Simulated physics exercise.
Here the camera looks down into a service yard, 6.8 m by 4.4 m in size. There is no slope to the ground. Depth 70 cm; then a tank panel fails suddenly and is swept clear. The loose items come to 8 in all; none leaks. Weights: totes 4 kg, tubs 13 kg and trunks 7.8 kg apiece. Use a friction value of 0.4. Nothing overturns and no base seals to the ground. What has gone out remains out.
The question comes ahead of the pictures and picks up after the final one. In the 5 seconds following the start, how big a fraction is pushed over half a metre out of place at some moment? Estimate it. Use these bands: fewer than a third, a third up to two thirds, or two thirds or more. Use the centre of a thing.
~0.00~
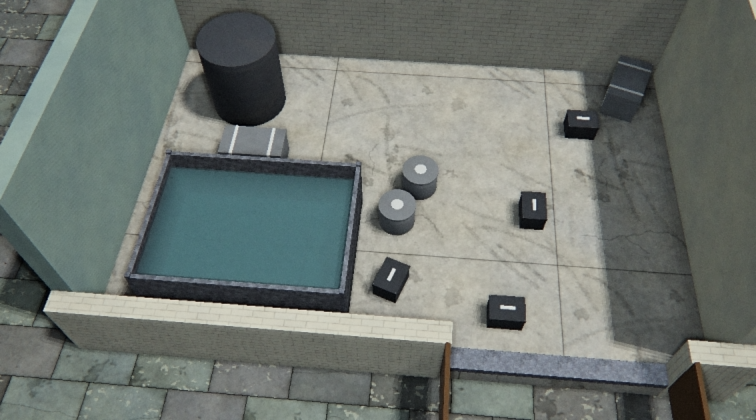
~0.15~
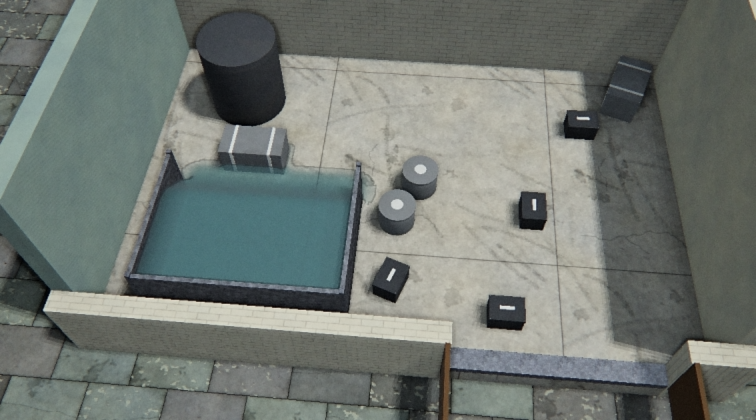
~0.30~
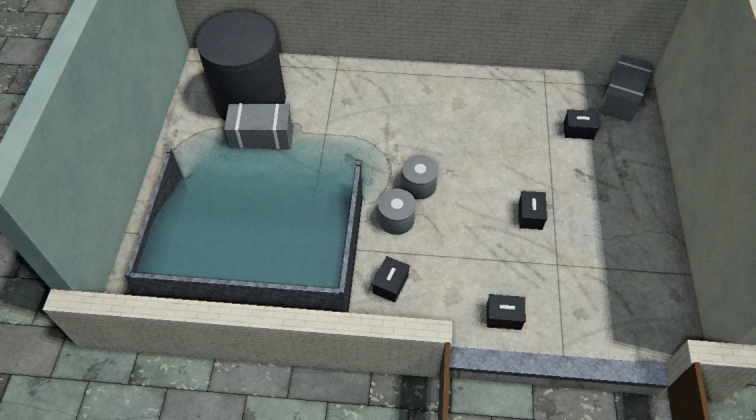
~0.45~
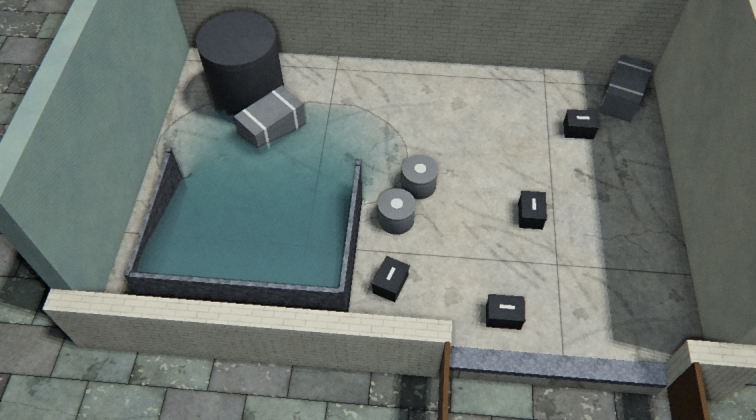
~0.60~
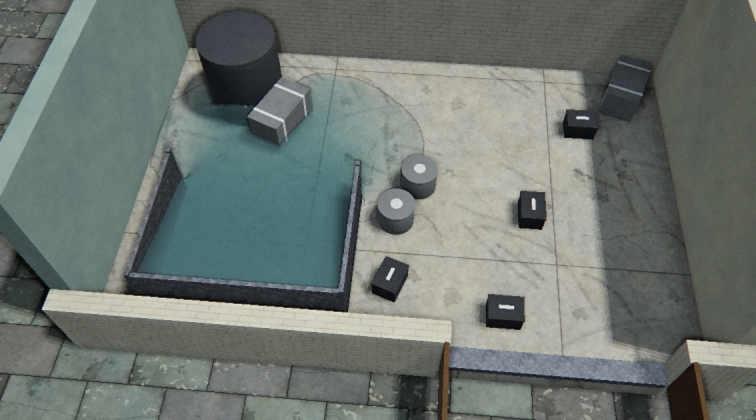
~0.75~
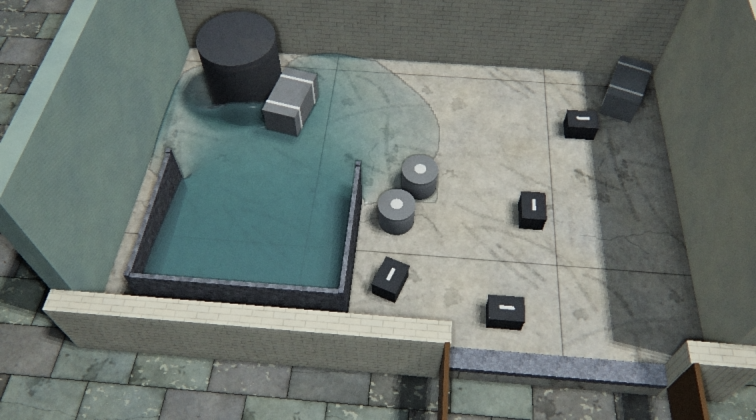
It falls in a third up to two thirds.
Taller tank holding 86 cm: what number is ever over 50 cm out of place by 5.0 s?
So the tally would be 5.
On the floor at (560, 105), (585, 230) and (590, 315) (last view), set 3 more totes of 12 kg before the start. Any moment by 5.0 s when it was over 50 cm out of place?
The first comes out beyond the limit, the second within the limit, the third within the limit.
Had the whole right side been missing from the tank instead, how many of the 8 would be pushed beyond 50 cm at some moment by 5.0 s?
So the tally would be 7.
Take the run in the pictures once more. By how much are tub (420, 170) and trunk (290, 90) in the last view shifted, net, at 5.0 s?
60 cm, then 450 cm.
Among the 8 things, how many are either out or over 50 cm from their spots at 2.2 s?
The number by then is 1.
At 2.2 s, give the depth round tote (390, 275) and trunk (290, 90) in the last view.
Close to 0 and 33 centimetres.
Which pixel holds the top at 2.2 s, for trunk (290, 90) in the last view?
It would be close to (375, 33) by then.
After 1.1 s 1 of 8 are over 50 cm from their spots; 1 afloat.
After 2.2 s 1 of 8 are over 50 cm from their spots; 1 afloat.
After 3.5 s 3 of 8 are over 50 cm from their spots; 3 afloat.
After 5.0 s 5 of 8 are over 50 cm from their spots, and 5 have been at some point; 3 afloat.
